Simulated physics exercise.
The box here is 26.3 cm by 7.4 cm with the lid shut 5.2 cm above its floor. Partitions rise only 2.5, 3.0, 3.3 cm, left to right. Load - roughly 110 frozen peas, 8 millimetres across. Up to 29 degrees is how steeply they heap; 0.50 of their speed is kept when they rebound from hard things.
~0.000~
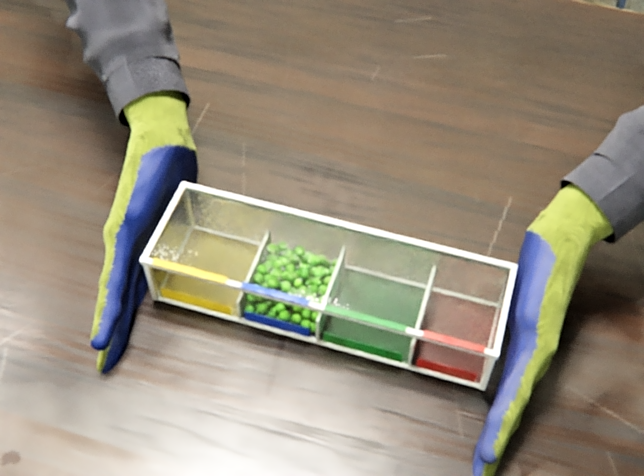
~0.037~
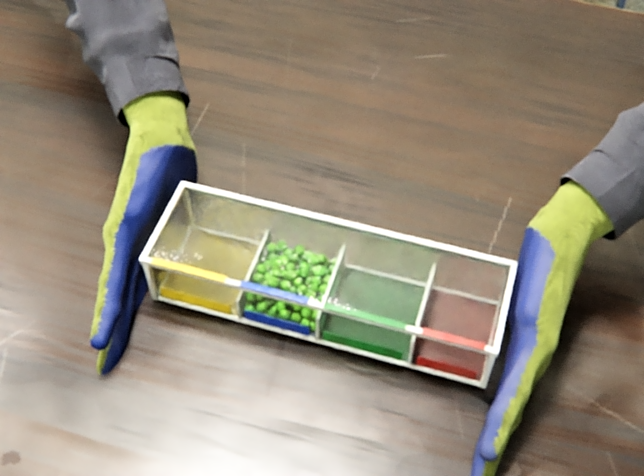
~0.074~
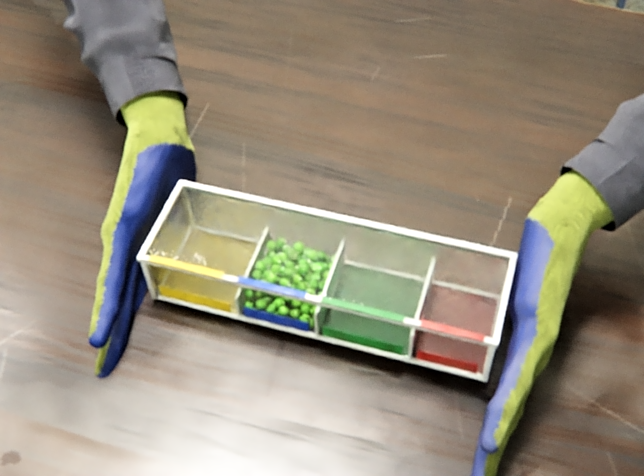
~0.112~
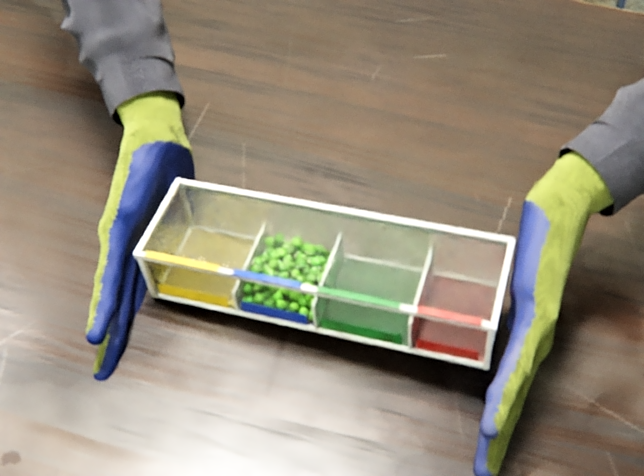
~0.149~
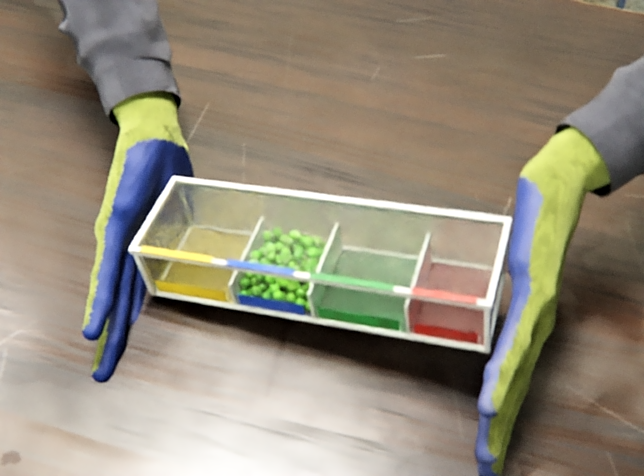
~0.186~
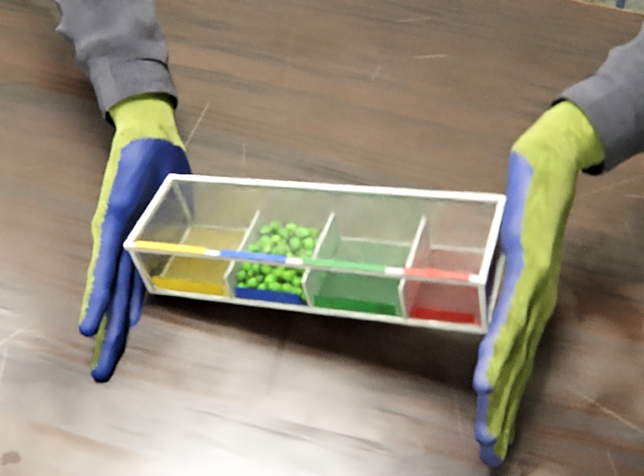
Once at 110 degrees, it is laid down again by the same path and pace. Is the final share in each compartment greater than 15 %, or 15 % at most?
Result: Red: Fails; blue: Fails; green: Fails; yellow: Succeeds.
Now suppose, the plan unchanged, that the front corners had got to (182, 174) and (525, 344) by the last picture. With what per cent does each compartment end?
Red 75 %; blue 10 %; green 15 %; yellow 0 %.
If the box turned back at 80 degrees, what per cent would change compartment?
I'd say close to 45 percent.
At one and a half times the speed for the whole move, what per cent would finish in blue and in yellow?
Then the blue compartment would hold 5 per cent and the yellow one 95 per cent.
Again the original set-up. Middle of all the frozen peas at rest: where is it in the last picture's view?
When it all comes to rest, the middle is near (206, 248).
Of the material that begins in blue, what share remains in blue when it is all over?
Close to 0 in a hundred.
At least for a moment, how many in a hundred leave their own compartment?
Estimate: Some 100 per cent.
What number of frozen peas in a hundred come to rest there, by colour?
Red 0, blue 0, green 0, yellow 100.
After 1.05 s, tilt 110 degrees; blue 35 %, yellow 65 %.
After 1.62 s, tilt 49 degrees; yellow 100 %.
After 2.25 s, tilt 0 degrees; yellow 100 %.
At rest (2.6 s), red 0 %, blue 0 %, green 0 %, yellow 100 %.
